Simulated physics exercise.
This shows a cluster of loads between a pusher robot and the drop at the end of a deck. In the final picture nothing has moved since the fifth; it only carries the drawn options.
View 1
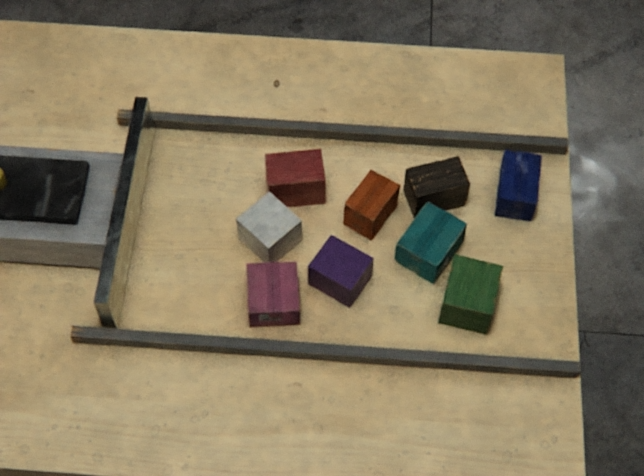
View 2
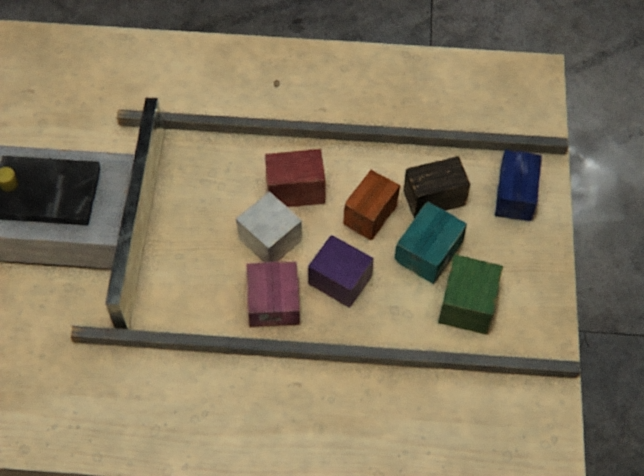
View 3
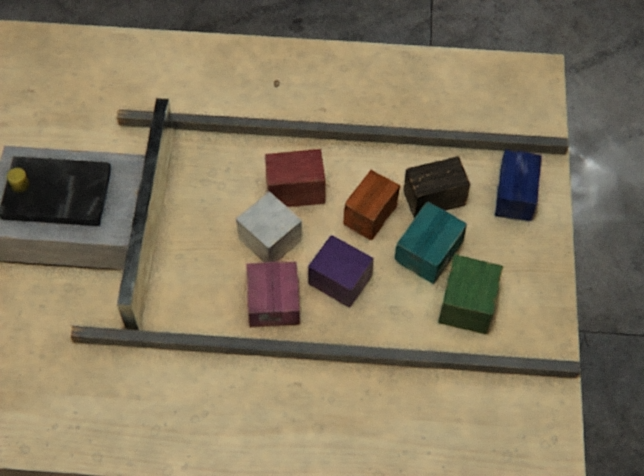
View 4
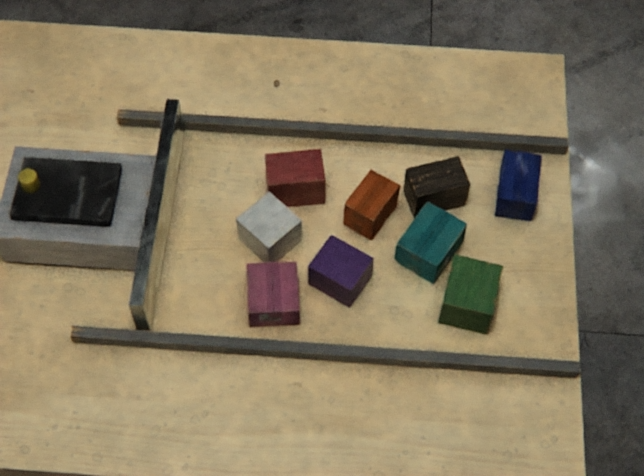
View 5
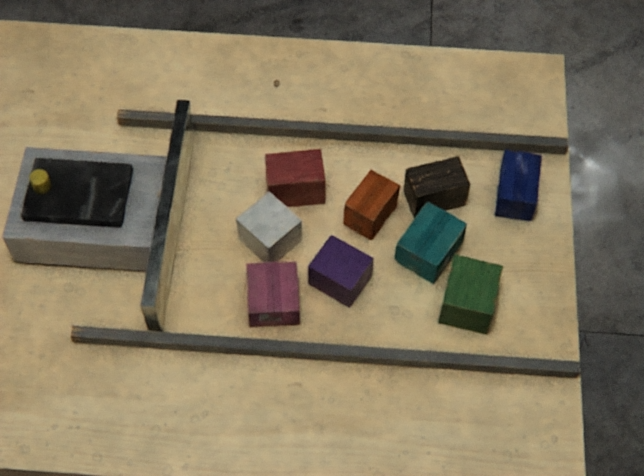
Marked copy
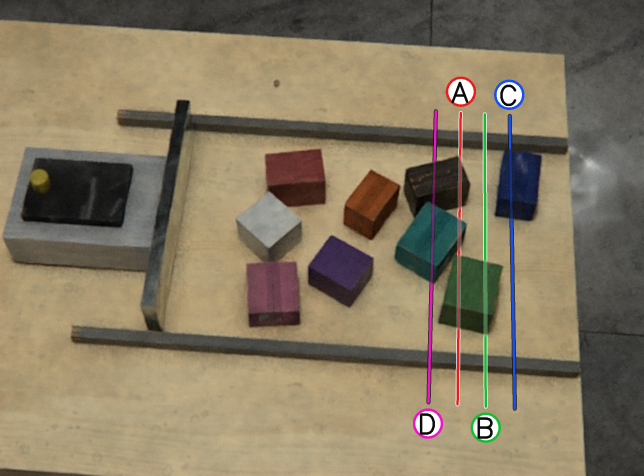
A gray pusher machine with a dark upright bar slid slowly to the right between two rails on a wooden table, while the scattered colored blocks ahead of it stayed still and untouched.
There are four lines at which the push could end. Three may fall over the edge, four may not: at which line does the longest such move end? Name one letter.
Up to line B.
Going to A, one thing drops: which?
It is the green crate.
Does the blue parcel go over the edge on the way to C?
Yes.
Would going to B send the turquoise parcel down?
Yes.
On the marked copy, A at (459, 247); B at (485, 249); C at (512, 251); D at (432, 245).
Taking B. A third of the way, robot (200, 199); pink parcel (307, 298); purple crate (366, 269).
Two thirds of the way, robot (316, 207); green crate (528, 309); turquoise parcel (511, 242).
When it is over, robot (404, 213); green crate over the edge; turquoise parcel over the edge; three fallen.
As for the rest, A is within the limit but short; C drops six; D is within the limit but short.
